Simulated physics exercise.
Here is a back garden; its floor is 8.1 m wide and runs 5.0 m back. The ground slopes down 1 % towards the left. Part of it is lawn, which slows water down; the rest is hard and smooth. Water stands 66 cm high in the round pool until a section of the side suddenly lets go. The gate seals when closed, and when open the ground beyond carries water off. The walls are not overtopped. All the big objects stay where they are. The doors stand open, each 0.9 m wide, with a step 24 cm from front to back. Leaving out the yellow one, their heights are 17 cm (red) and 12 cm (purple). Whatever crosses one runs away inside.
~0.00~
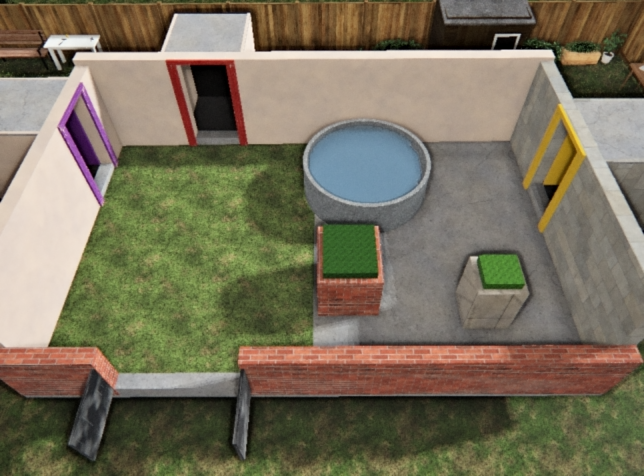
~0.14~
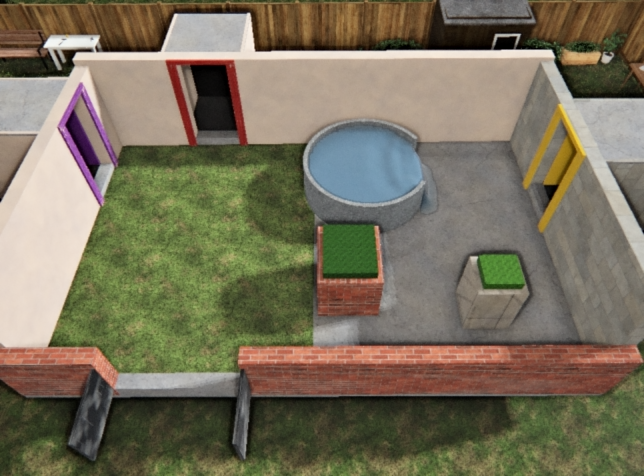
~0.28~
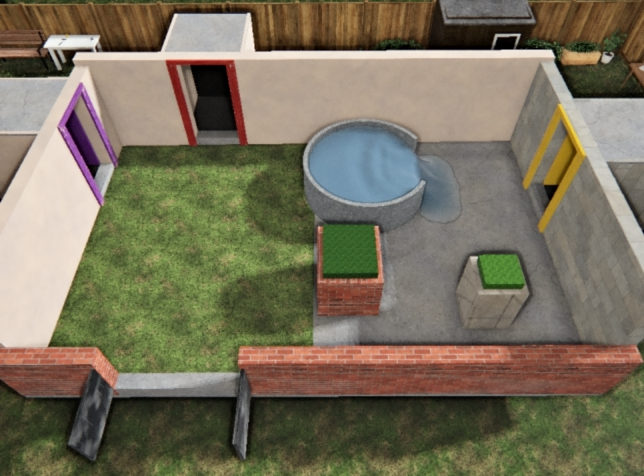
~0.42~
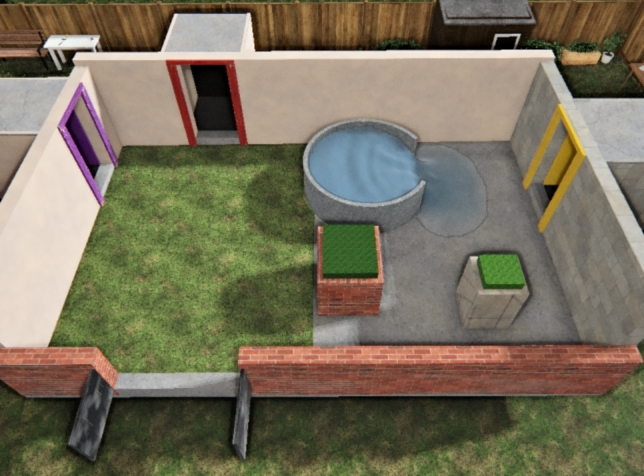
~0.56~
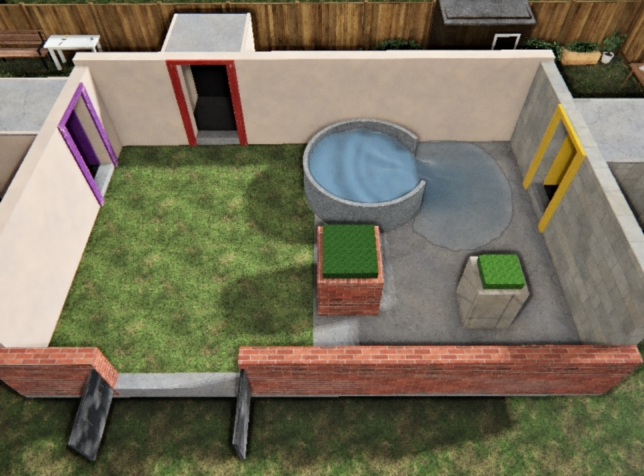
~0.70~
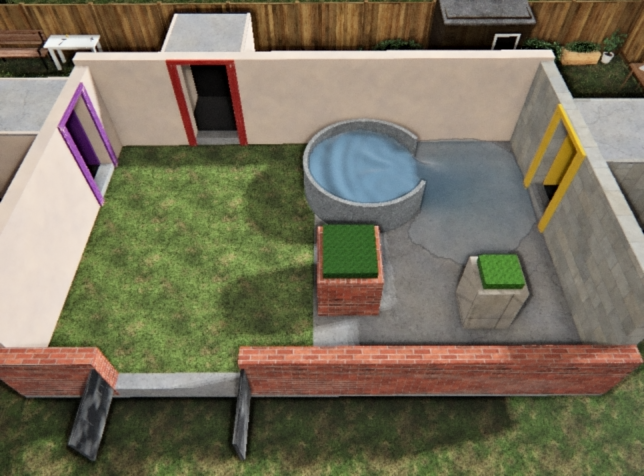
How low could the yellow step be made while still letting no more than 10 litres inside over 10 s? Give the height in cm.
Some 29 cm above the ground.
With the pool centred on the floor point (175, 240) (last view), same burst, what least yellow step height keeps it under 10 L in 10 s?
Some 13.0 cm.
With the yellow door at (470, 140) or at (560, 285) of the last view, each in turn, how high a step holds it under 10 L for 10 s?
Roughly 28 and 15 cm.
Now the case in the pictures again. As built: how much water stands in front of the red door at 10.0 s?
About 2.5 cm.
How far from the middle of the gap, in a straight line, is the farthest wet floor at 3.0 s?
Some 4.2 m out.
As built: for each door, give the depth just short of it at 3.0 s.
In cm: Yellow 24, red 0, purple 0.
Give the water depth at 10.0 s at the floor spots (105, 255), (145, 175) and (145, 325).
Roughly 1, 2 and 4 cm, in turn.
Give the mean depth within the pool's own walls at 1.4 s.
Some 43 cm.
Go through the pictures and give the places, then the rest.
Still water, 66 cm deep, in the round pool at (366, 162); the yellow door at (553, 167) is dry, in the first picture.
Water pours out at (422, 180) and has run 0.3 m, to a hidden place; about 6 cm deep outside, 66 cm at the back, in the second picture.
Water pours out at (421, 181) and has run 0.7 m, to (446, 164); about 9 cm deep outside, 66 cm at the back, in the third picture.
Water pours out at (421, 182) and has run 1.2 m, to (470, 163); about 7 cm deep outside, 66 cm at the back, in the fourth picture.
The gap is at (421, 182), the front 1.6 m out at (501, 176); the back of the round pool holds 66 cm, in the fifth picture.
The front is at (515, 161), 2.1 m from the gap at (421, 181); 5.3 m2 of floor is wet, 60 cm left at the back; water is at the yellow door at (553, 167), in the sixth picture.
After 1.4 s water covers 20 % of the floor, deepest (42 cm) near (503, 145); 32 cm at the yellow door, 22 litres in over its 17 cm step.
After 3.0 s water covers 25 % of the floor, deepest (26 cm) near (539, 358); 24 cm at the yellow door, 111 litres in over its 17 cm step.
After 10.0 s water covers 90 % of the floor, deepest (14 cm) near (385, 277); 7 cm at the yellow door, 129 litres in over its 17 cm step.
At the yellow door as built, the water arrived by 0.7 s and peaked near 32 cm at 1.6 s.
Run again over the same 10 s with other heights there, 21 litres in over 26.5 cm, 0 litres over 35.5 cm. The limit of 10 litres is kept from about 29 cm up.
